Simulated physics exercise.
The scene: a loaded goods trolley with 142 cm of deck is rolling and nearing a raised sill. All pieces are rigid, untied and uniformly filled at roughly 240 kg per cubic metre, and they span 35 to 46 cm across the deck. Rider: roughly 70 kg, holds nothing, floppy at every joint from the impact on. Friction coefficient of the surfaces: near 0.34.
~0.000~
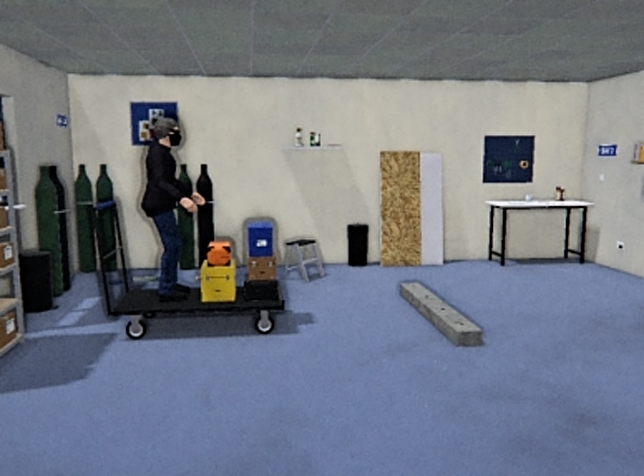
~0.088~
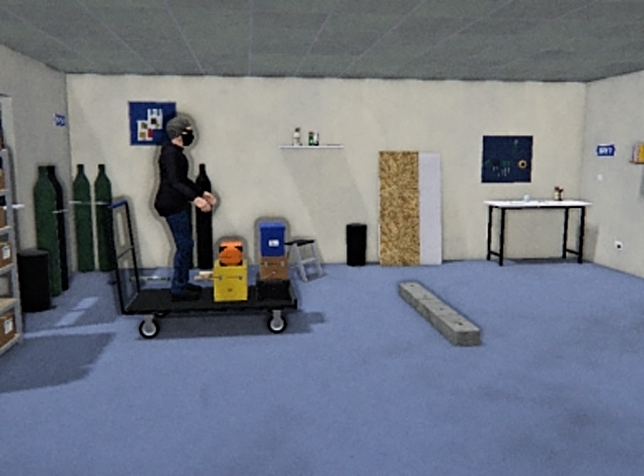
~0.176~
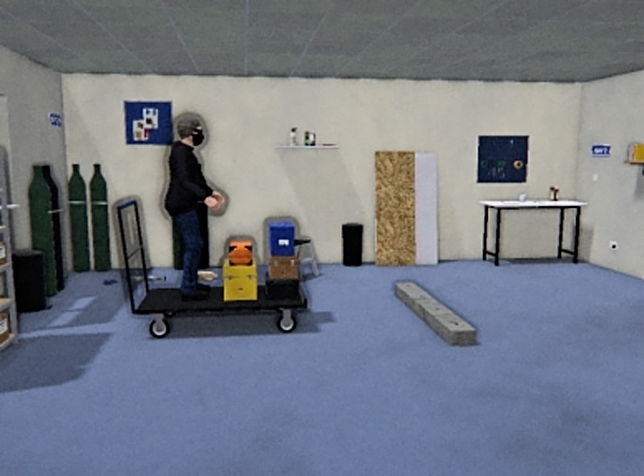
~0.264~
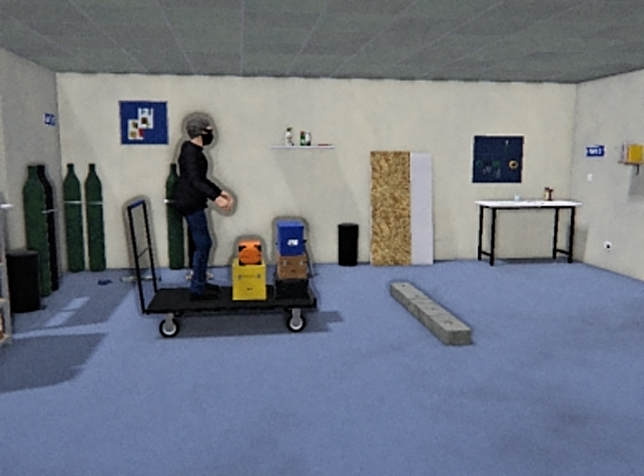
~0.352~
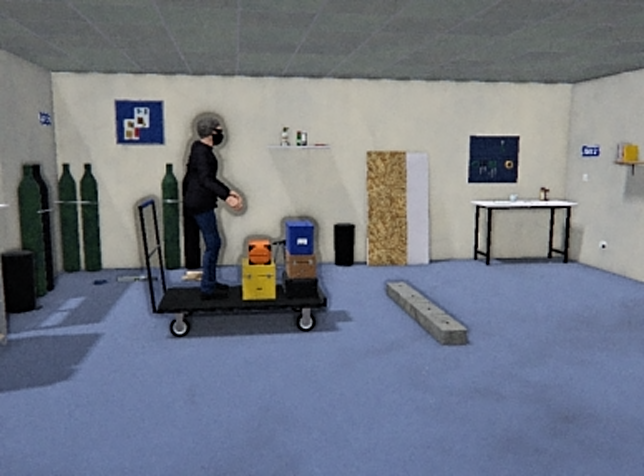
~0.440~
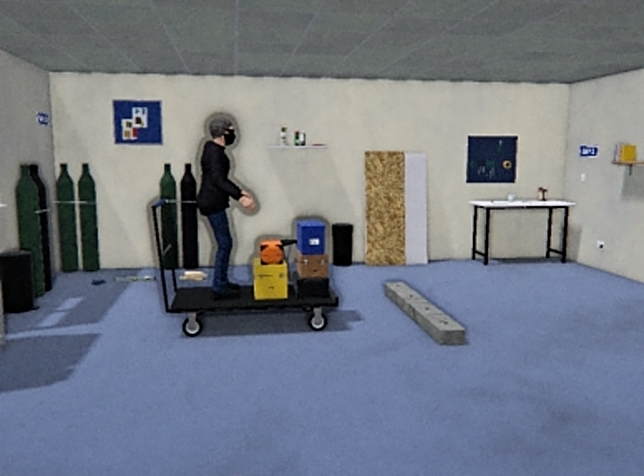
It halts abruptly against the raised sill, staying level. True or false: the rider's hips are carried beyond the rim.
False.
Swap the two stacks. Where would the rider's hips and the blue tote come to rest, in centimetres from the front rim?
Result: Hips at 110 behind, blue at 120 past.
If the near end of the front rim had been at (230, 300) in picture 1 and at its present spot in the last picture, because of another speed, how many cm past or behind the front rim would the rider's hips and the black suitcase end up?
Hips 30 past, black 20 behind.
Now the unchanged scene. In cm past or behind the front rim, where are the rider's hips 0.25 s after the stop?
Roughly 85 cm behind it.
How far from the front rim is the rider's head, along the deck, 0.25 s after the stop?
Roughly 60 cm behind the front rim.
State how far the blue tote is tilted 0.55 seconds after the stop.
It leans roughly 100° away from upright.
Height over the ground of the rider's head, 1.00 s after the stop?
The head is roughly 60 cm up.
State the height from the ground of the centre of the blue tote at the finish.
10 cm.
Impact comes at 1.06 s.
After 1.31 s the rider's hips are 83 cm behind the rim, near (334, 219) in the last picture's view.
After 1.61 s the rider's hips are 82 cm behind the rim, near (334, 224) in the last picture's view.
After 2.06 s the rider's hips are 87 cm behind the rim, near (330, 249) in the last picture's view.
After 2.7 s, past the rim, brown toolbox, blue tote and orange suitcase; behind it, yellow toolbox, black suitcase and the rider's hips.
